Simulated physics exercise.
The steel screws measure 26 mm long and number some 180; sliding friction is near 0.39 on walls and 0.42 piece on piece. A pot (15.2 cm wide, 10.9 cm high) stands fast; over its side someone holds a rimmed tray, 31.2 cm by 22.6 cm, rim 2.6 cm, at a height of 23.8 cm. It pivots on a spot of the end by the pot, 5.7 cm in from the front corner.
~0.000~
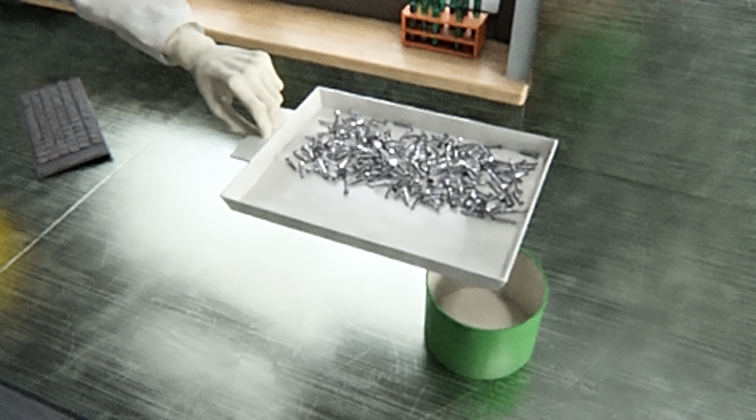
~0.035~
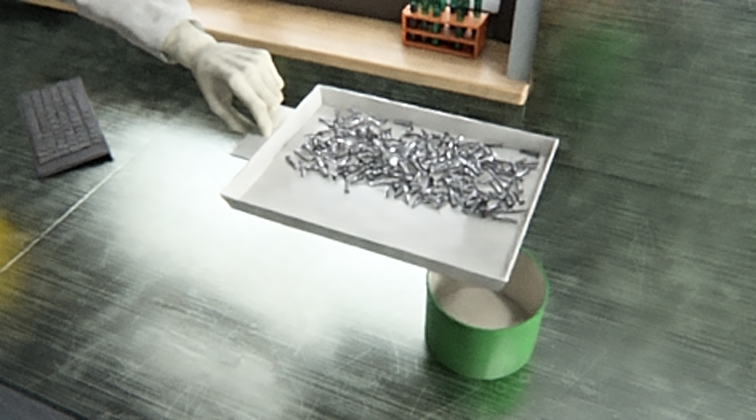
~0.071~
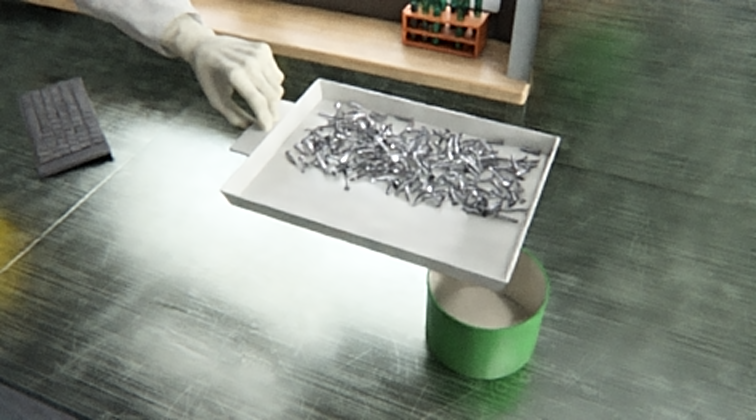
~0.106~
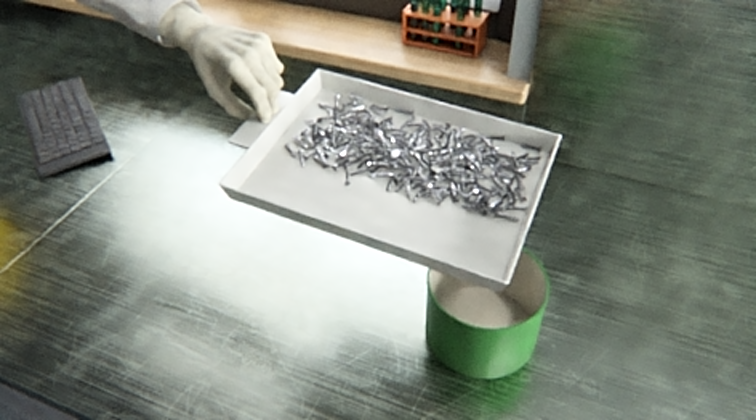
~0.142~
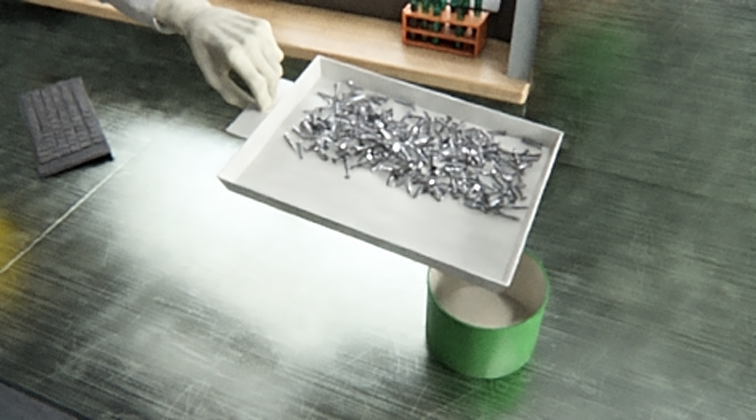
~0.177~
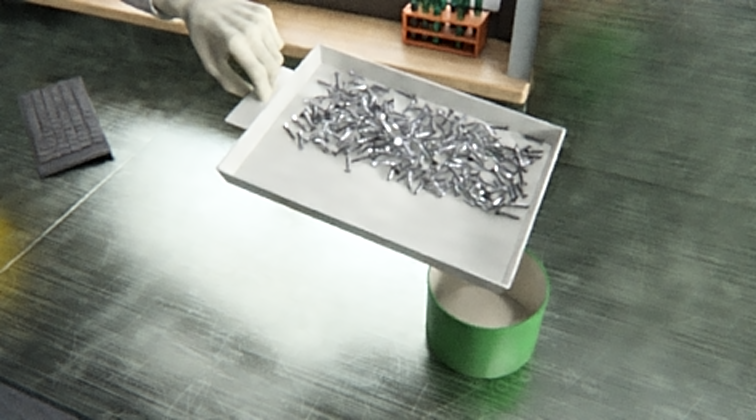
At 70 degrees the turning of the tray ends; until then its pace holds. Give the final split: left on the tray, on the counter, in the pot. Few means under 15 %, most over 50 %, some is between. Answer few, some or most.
Left on the tray: Some; on the counter: Most; in the pot: Few.
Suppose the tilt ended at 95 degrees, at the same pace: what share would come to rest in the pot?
In that case some 0 per cent.
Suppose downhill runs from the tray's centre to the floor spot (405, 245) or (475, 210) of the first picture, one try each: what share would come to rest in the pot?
Some 0 and 5 per cent.
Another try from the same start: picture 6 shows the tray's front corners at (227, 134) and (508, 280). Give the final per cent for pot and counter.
Pot 0, counter 75.
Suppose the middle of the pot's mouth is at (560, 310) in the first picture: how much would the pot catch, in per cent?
About 0 per cent.
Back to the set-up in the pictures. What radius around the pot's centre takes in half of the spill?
Some 20 cm.
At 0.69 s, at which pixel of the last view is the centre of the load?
Around (506, 241).
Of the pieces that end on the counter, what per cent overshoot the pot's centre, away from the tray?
Roughly 100 per cent.
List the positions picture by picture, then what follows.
In the first frame, tray tilt 0 degrees, front corners at (227, 193) and (501, 274); middle of the pieces at (408, 162); pot at (486, 281).
In the second frame, tray tilt 0 degrees, front corners at (227, 192) and (502, 274); middle of the pieces at (409, 161).
In the third frame, tray tilt 2 degrees, front corners at (227, 188) and (502, 275); middle of the pieces at (410, 158).
In the fourth frame, tray tilt 4 degrees, front corners at (226, 182) and (503, 276), lowest corner right front; middle of the pieces at (410, 153).
In the fifth frame, tray tilt 8 degrees, front corners at (225, 174) and (504, 278), lowest corner right front; middle of the pieces at (411, 146).
In the sixth frame, tray tilt 11 degrees, front corners at (224, 166) and (504, 280), lowest corner right front; middle of the pieces at (412, 140); pot at (488, 279). Its pace works out near 95 degrees a second.
After 0.48 s, tilt 40 degrees; the tray holds 100 %, the pot 0 %.
After 0.69 s, tilt 60 degrees; the tray holds 100 %, the pot 0 %.
Then, at 1.01 s, tilt 70 degrees; the tray holds 35 %, the pot 0 %.
By 2.0 s all is still; tray 30 %, counter 70 %, pot 0 %.
